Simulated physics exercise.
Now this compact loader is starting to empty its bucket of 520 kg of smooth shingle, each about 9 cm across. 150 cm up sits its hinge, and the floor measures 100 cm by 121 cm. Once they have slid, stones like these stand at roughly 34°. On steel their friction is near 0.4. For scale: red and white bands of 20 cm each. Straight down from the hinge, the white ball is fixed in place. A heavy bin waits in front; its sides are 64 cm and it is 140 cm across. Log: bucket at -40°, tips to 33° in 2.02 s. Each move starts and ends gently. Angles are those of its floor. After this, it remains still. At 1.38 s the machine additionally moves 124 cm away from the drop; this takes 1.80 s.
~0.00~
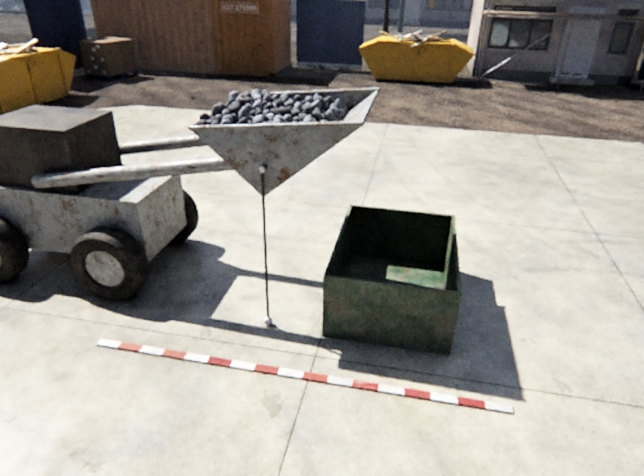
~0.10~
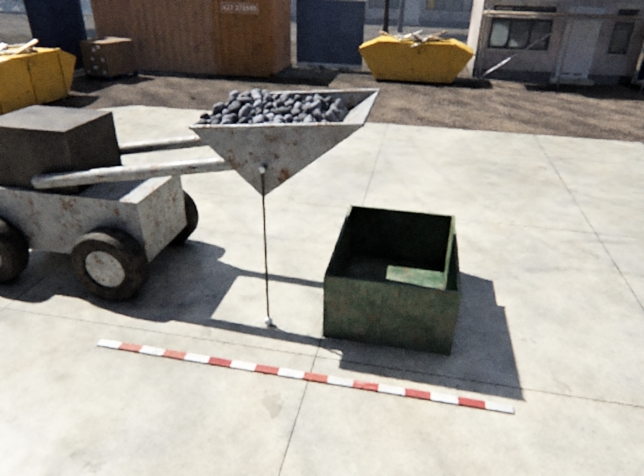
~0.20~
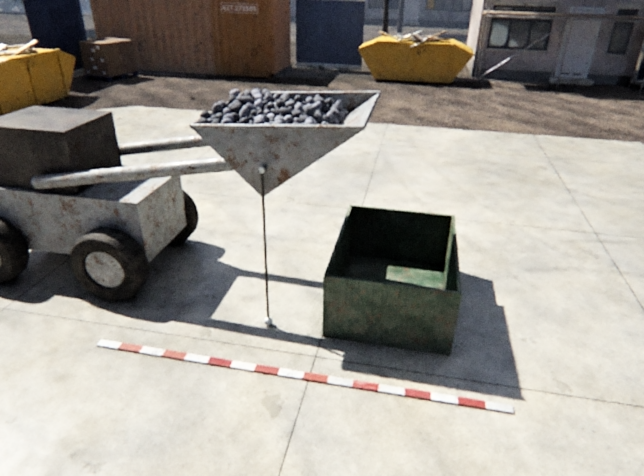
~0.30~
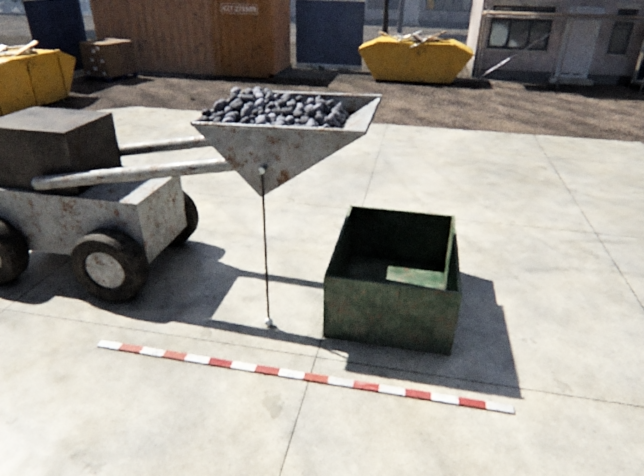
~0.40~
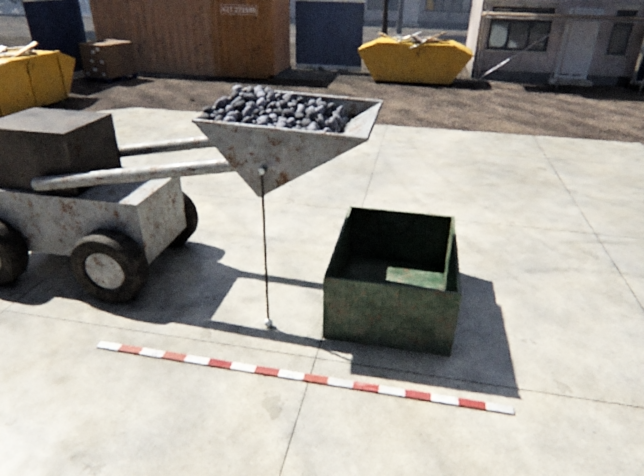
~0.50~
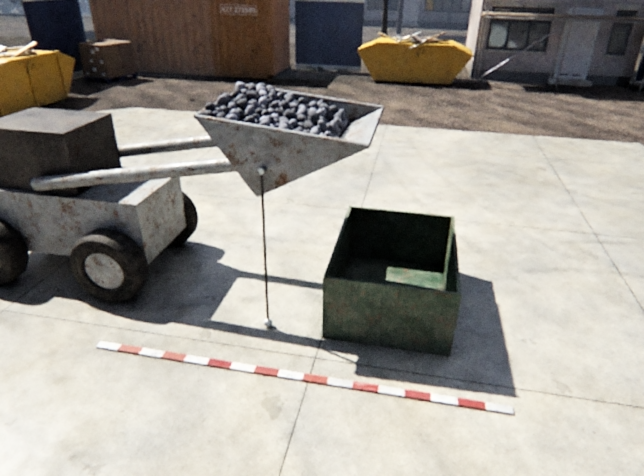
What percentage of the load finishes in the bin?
About 65 per cent.
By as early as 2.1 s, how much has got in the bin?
Approx. 60 % of the load.
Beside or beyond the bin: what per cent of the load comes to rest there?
Roughly 0 per cent.
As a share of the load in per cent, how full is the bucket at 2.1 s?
Estimate: Approx. 15 %.
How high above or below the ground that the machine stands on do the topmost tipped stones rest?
Some 28 cm above that level.
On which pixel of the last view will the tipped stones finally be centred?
At about pixel (367, 290) in the last view.
After 1.5 s the floor is at 22°; 97 % in the bucket, 3 % in the bin; the foremost stones are at (369, 200).
After 2.1 s the floor is at 33°; 16 % in the bucket, 23 % short of the bin, 61 % in the bin; the foremost stones are at (439, 294).
After 3.6 s the floor is at 33°; 0 % in the bucket, 35 % short of the bin, 65 % in the bin, 1 % beside or beyond the bin; the foremost stones are at (443, 309).
After 6.4 s the floor is at 33°; 0 % in the bucket, 35 % short of the bin, 65 % in the bin, 1 % beside or beyond the bin; the foremost stones are at (443, 309).
